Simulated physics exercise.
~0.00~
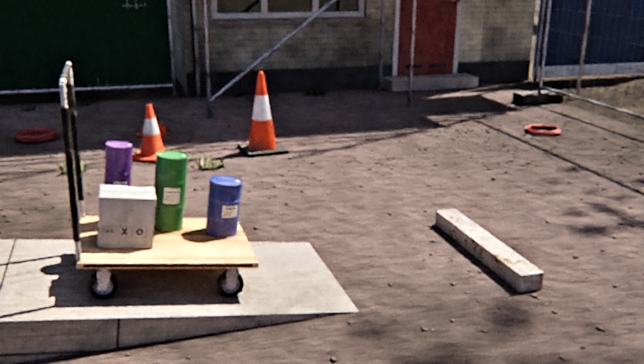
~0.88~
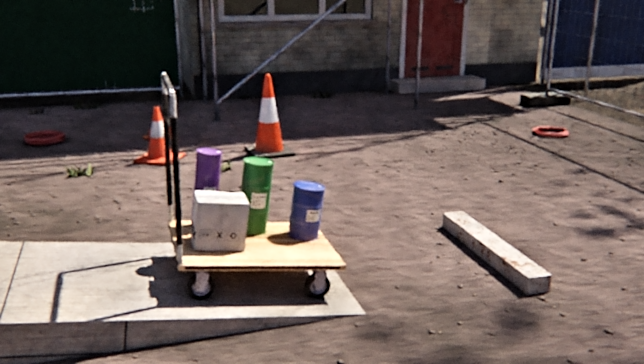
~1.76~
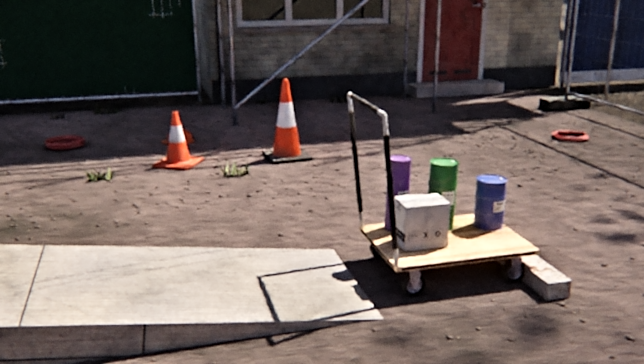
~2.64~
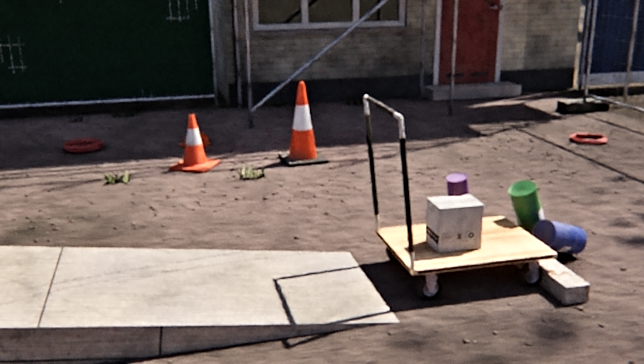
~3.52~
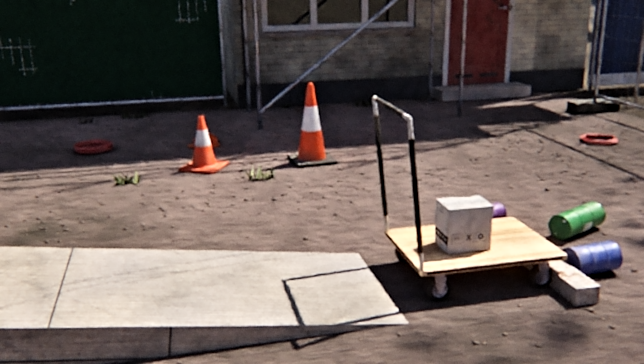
On a ramp, a trolley rolls right, hits a kerb, and three canisters topple off.
